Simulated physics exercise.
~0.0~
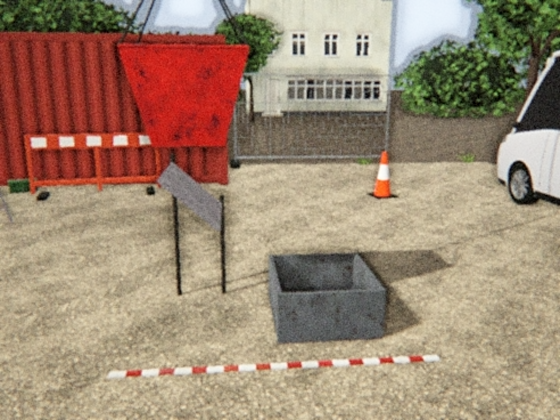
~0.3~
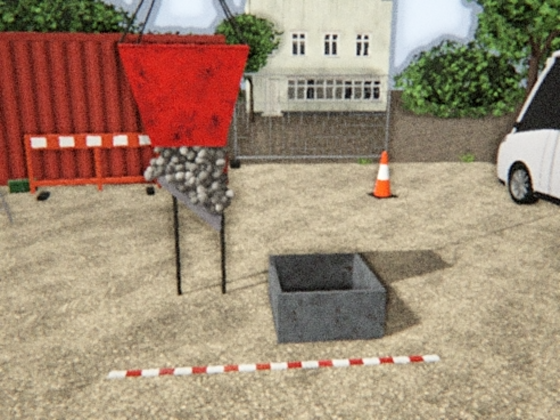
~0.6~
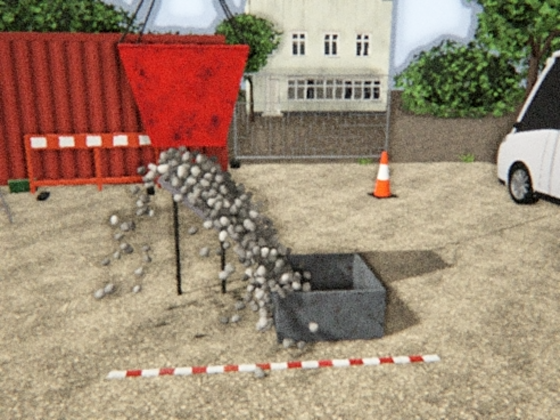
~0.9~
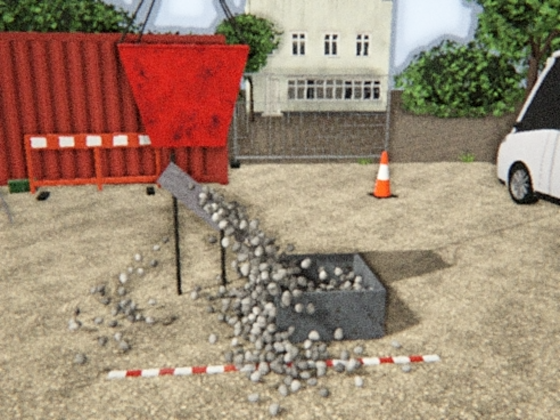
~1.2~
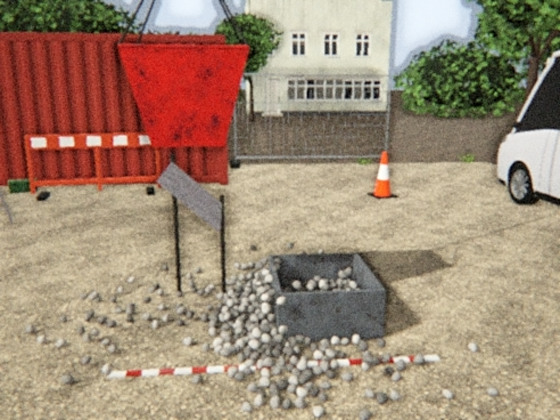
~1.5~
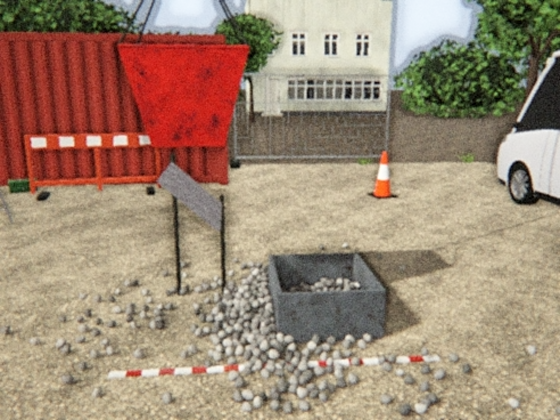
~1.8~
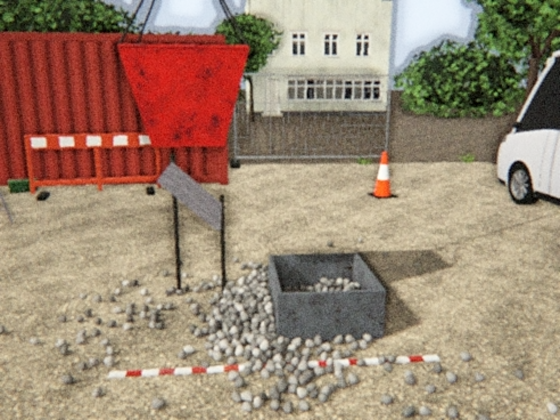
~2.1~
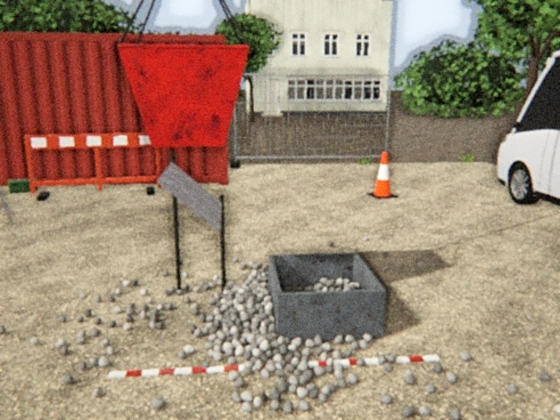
Red skip dropping grey stones down a sloping chute, some landing in a dark open bin, most scattering and settling around it.
